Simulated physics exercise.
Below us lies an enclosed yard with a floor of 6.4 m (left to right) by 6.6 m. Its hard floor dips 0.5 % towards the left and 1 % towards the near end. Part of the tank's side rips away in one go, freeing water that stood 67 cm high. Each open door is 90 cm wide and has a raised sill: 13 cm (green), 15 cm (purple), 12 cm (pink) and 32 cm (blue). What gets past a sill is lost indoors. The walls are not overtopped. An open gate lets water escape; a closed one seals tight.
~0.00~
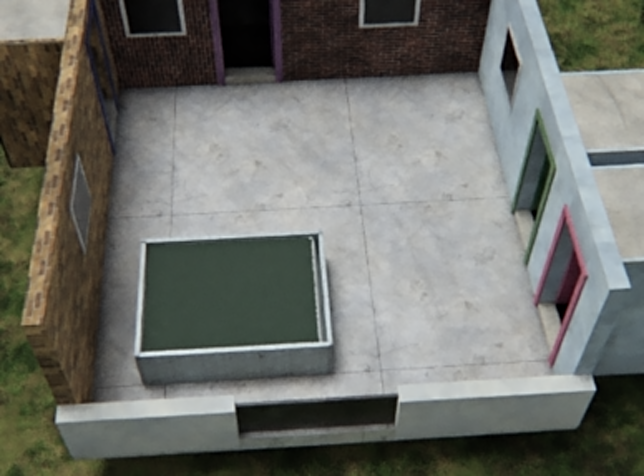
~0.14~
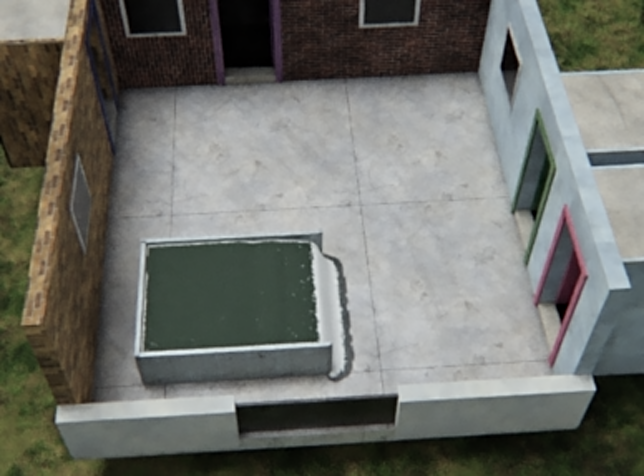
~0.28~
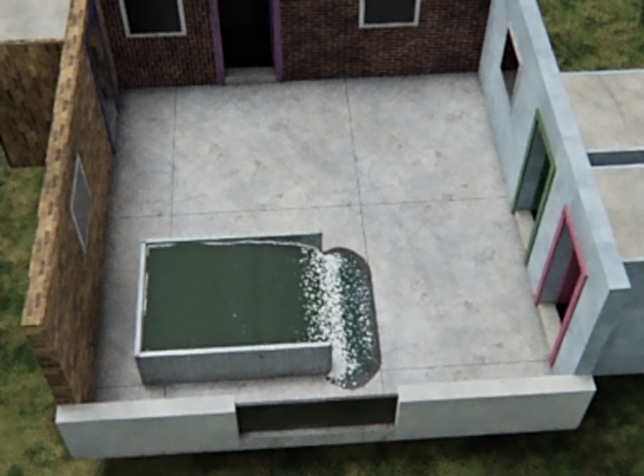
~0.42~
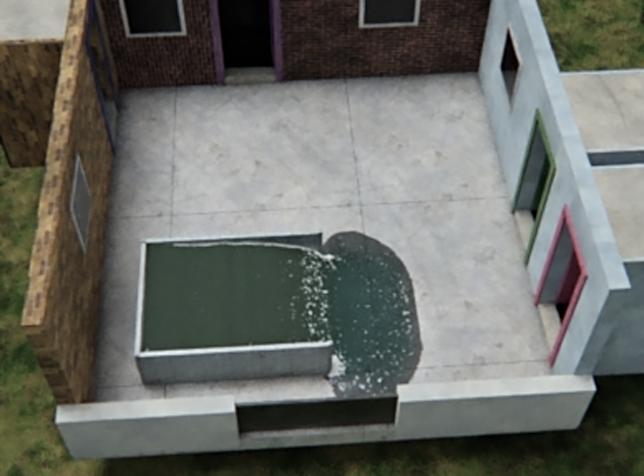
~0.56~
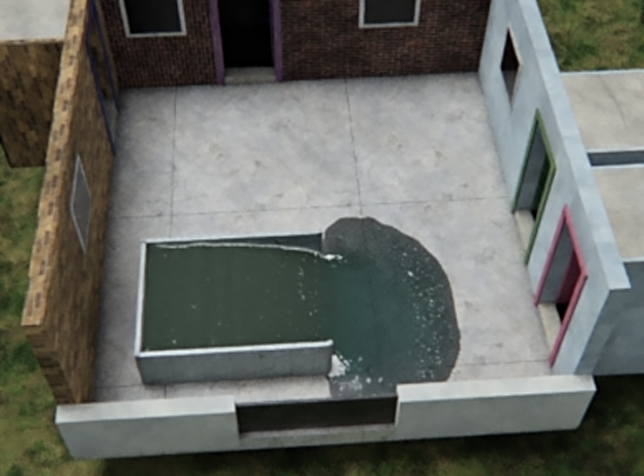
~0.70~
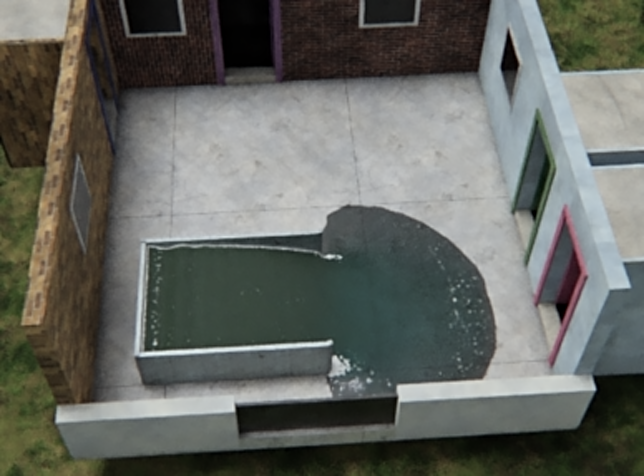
Dark green water bursting from the right side of a low rectangular tank, foaming, then fanning out across a walled yard's pale floor.
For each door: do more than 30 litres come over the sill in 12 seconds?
The water let in: At the green door it goes over the limit; at the purple door it keeps below the limit; at the pink door it passes the limit; at the blue door it stays under the limit.
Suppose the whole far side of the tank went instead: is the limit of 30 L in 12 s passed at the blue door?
Then: Blue not over.
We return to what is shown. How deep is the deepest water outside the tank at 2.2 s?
Roughly 44 cm.
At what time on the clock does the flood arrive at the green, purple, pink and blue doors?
Arrival: Green 1.0 s, purple 4.5 s, pink 0.9 s, blue 6.5 s.
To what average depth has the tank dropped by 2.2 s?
Some 26 cm.
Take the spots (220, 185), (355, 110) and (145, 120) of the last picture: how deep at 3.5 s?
Roughly 0, 0 and 0 cm, in turn.
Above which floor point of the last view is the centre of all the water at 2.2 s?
Near (360, 312).
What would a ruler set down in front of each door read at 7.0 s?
In cm: Green 7, purple 6, pink 9, blue 13.
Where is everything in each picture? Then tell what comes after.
The tank at (234, 293) is whole and still, 67 cm deep, in the first picture.
Water pours out at (323, 307) and has run 1.0 m, to (333, 377); typically 9 cm deep outside, 67 cm at the tank's back, in the second picture.
The front is at (363, 379), 1.2 m from the gap at (323, 308); 1.3 m2 of floor is under water; 67 cm left at the back of the tank, in the third picture.
The front is at a hidden place, 1.5 m from the gap at (323, 309); 3.0 m2 of floor is under water; 67 cm left at the back of the tank, in the fourth picture.
The front is at (453, 351), 1.9 m from the gap at (323, 309); 4.9 m2 of floor is under water; 67 cm left at the back of the tank, in the fifth picture.
The front is at (489, 341), 2.4 m from the gap at (323, 309); 6.7 m2 of floor is under water; 62 cm left at the back of the tank, in the sixth picture.
After 1.4 s water covers 30 % of the floor and is deepest (38 cm) near (555, 402); green door 23 cm at the sill, 3 L in, purple door not reached, pink door 25 cm at the sill, 34 L in, blue door not reached.
After 2.2 s water covers 35 % of the floor and is deepest (44 cm) near (552, 390); green door 27 cm at the sill, 38 L in, purple door not reached, pink door 37 cm at the sill, 137 L in, blue door not reached.
After 3.5 s water covers 45 % of the floor and is deepest (28 cm) near (552, 390); green door 22 cm at the sill, 108 L in, purple door not reached, pink door 26 cm at the sill, 296 L in, blue door not reached.
After 7.0 s water covers 85 % of the floor and is deepest (19 cm) near (90, 432); green door 7 cm at the sill, 128 L in, purple door 6 cm at the sill, 0 L in, pink door 9 cm at the sill, 354 L in, blue door 13 cm at the sill, 0 L in.
After 12.0 s water covers 100 % of the floor and is deepest (20 cm) near (93, 395); green door 5 cm at the sill, 128 L in, purple door 3 cm at the sill, 0 L in, pink door 4 cm at the sill, 354 L in, blue door 9 cm at the sill, 0 L in.
